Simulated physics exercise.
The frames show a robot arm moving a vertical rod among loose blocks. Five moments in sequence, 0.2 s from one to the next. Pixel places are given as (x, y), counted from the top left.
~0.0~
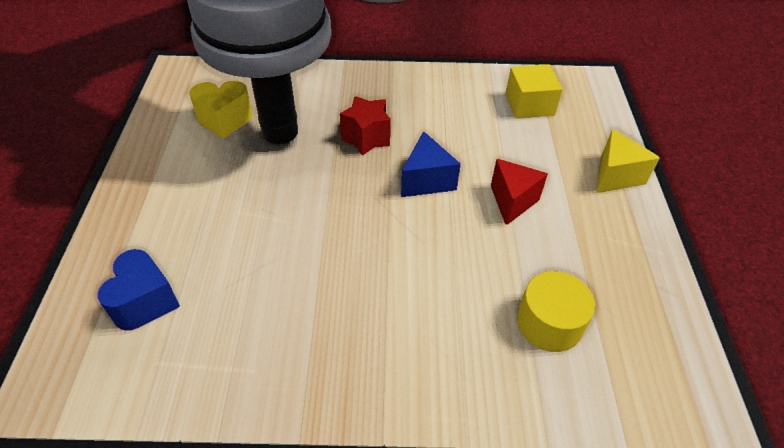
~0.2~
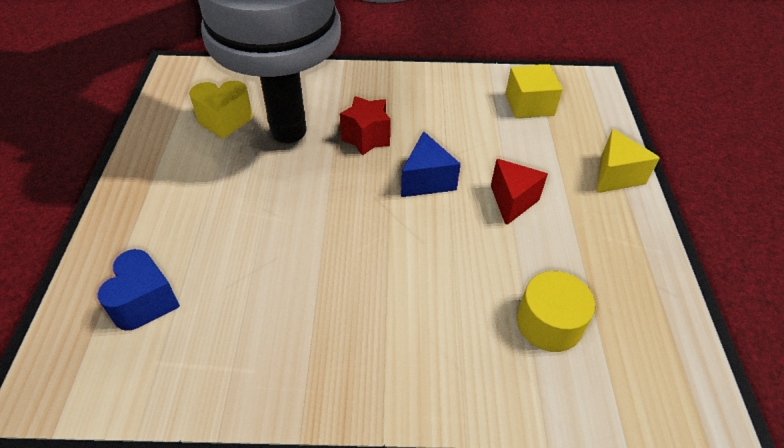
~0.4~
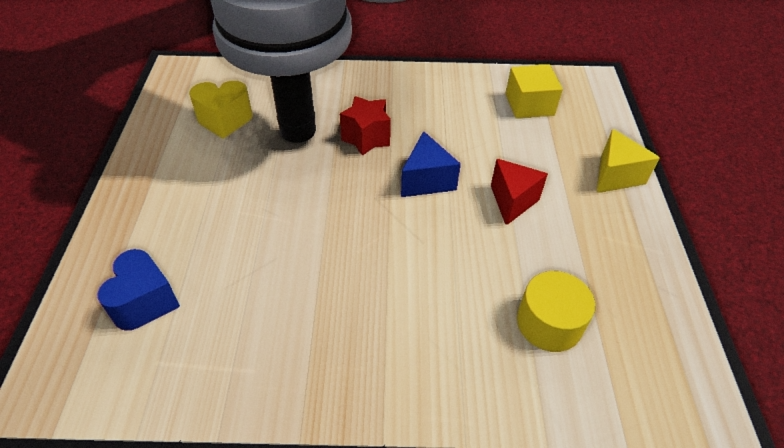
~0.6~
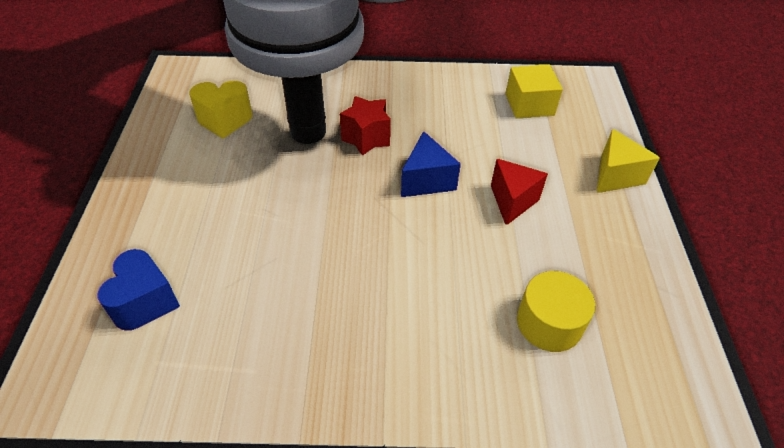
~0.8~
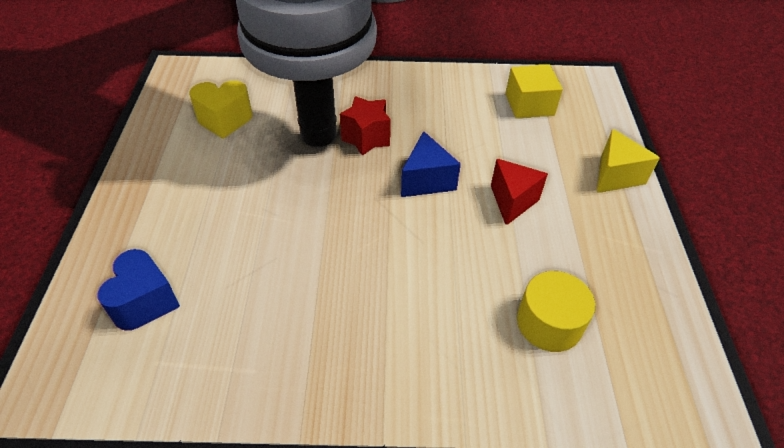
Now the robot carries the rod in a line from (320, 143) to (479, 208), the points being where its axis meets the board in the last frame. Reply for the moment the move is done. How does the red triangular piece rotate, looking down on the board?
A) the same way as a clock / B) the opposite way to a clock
My answer is option A.
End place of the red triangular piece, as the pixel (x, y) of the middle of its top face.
It should be at (548, 179) by then.
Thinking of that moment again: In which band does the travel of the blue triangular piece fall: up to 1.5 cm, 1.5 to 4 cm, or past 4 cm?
Shift of over 4 cm.
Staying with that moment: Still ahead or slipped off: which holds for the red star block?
My answer is that the red star block has slipped off.
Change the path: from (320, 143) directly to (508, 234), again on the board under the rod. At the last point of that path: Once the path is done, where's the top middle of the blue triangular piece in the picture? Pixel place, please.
Near (481, 161).
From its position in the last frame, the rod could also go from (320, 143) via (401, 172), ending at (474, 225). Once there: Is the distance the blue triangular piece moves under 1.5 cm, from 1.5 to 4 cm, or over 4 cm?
It shifts over 4 cm.
On the path given first. One third of the way, rod at (370, 157); red star block at (379, 110), turned 20° anticlockwise.
Two thirds of the way, rod at (424, 178); red star block at (379, 110), turned 20° anticlockwise; blue triangular piece at (463, 163), turned 15° anticlockwise.
At the end, rod at (481, 201); yellow heart-shaped block still; red star block at (379, 110), turned 20° anticlockwise; blue triangular piece at (515, 167), turned 50° anticlockwise; red triangular piece at (548, 179), turned 40° clockwise.
